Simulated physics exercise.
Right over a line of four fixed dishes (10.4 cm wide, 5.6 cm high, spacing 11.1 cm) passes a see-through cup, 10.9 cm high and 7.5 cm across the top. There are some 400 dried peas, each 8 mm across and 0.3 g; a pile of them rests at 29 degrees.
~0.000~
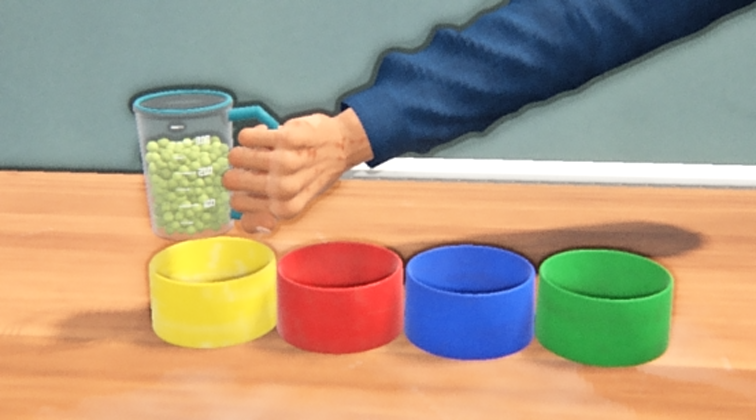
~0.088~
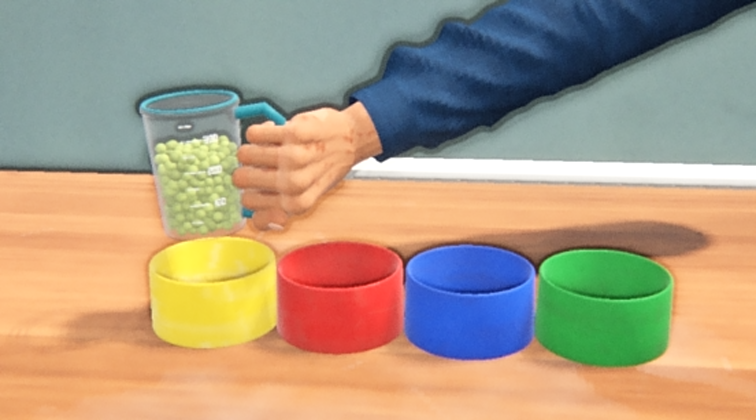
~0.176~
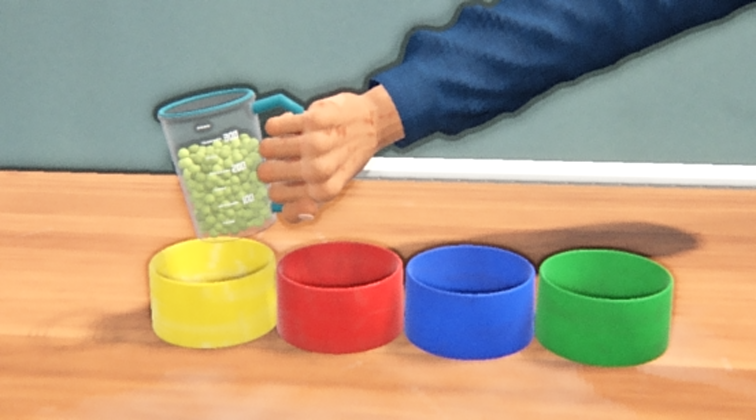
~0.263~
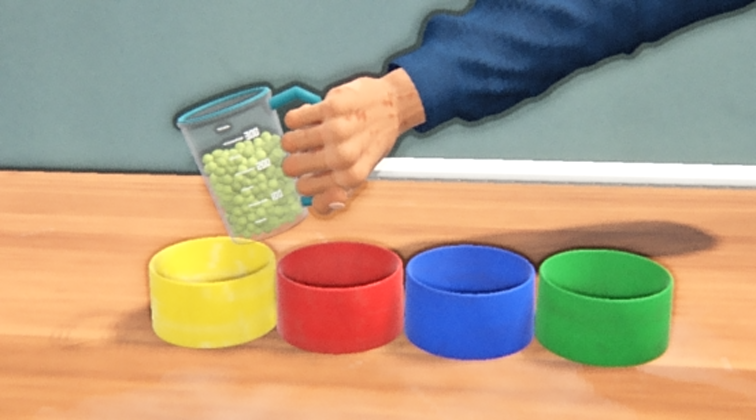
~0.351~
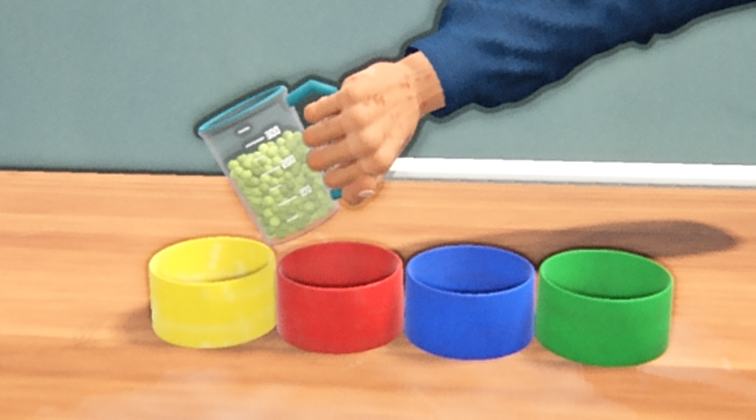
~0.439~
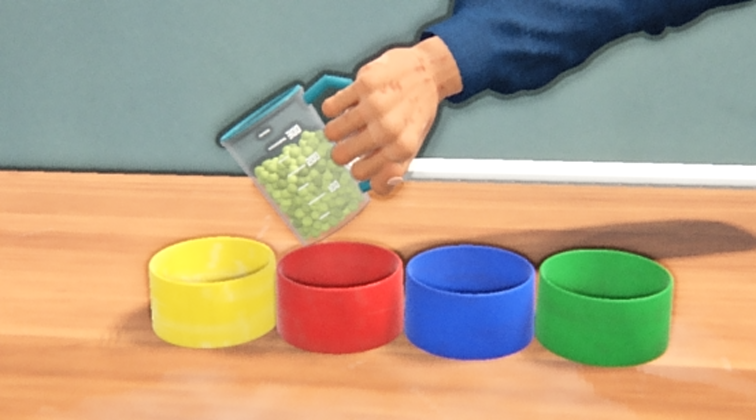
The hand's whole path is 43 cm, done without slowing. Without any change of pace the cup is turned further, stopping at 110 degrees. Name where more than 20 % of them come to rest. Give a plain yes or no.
Red - no, blue - yes, green - yes, yellow - no, counter - no.
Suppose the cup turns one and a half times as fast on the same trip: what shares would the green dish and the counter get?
The green dish would get 10 and the counter 10.
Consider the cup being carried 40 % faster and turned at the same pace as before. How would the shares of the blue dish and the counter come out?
Blue 0, counter 0.
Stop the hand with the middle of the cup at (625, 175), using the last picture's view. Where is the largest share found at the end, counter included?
Blue.
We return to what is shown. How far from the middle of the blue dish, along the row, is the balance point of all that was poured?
Roughly 6 cm away, on the larger-x side.
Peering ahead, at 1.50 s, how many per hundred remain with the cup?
It comes to about 50 percent.
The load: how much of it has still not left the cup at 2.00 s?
Roughly 5 per cent.
Then, at 1.07 s, tilt 89 degrees; cup holds 100 %.
After 1.50 s, tilt 110 degrees; cup holds 50 %, blue 35 %, green 5 %.
After 2.00 s, tilt 110 degrees; cup holds 5 %, blue 40 %, green 50 %.
By 2.8 s all is still; red 0 %, blue 40 %, green 55 %, yellow 0 %, counter 5 %.
